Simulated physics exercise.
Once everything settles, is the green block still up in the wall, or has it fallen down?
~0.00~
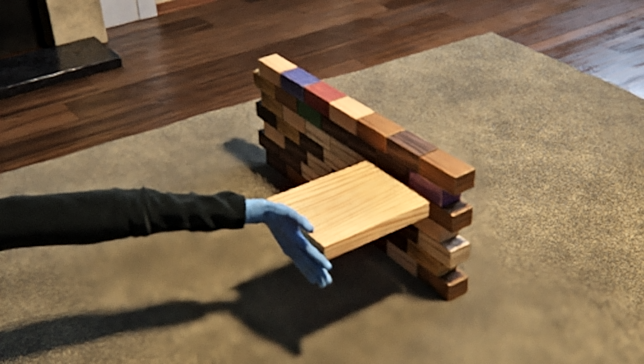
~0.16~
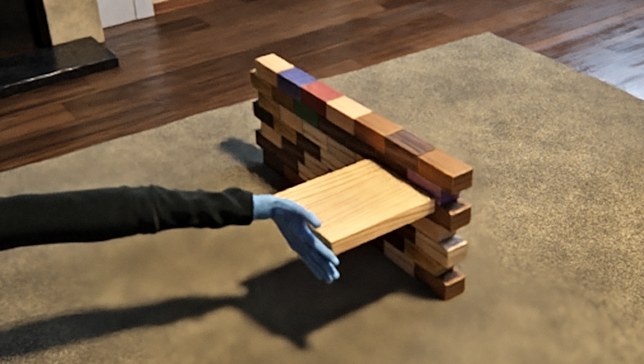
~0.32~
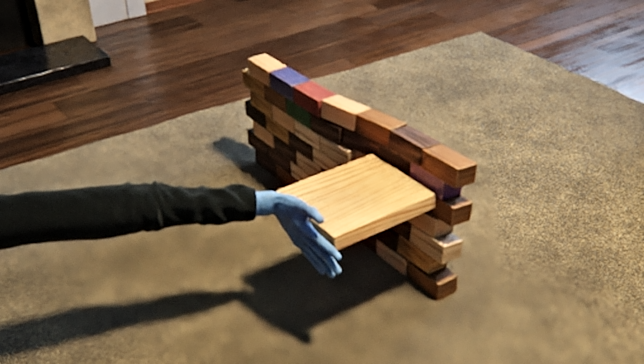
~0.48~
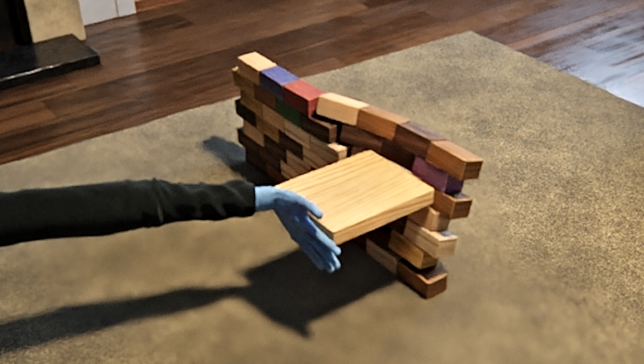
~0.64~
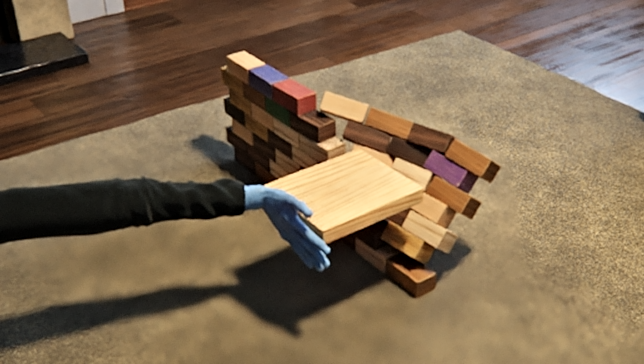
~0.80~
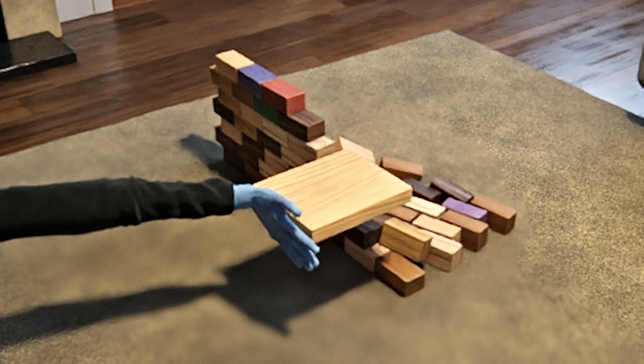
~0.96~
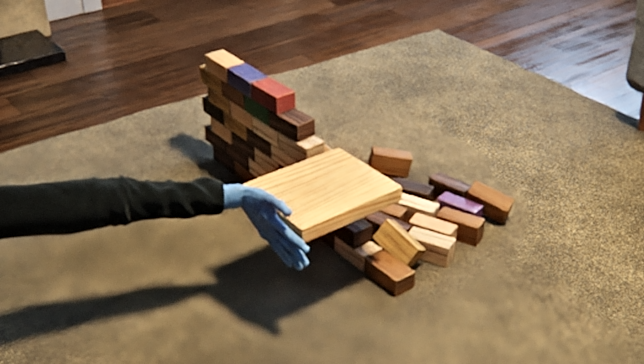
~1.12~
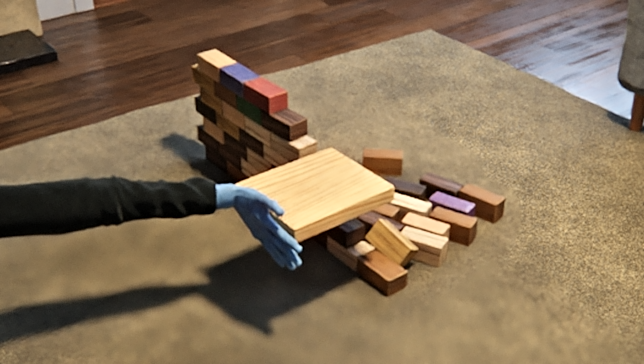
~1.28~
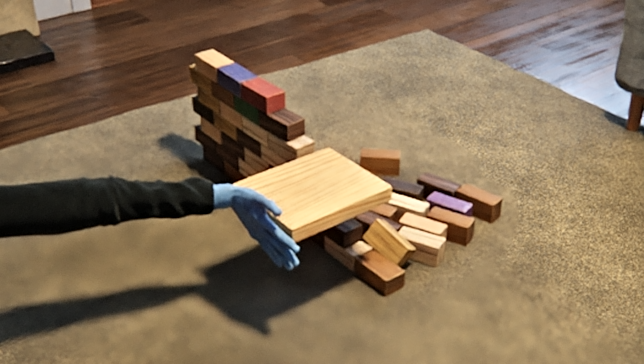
The green block is still up, in the left part of the wall that remains standing.
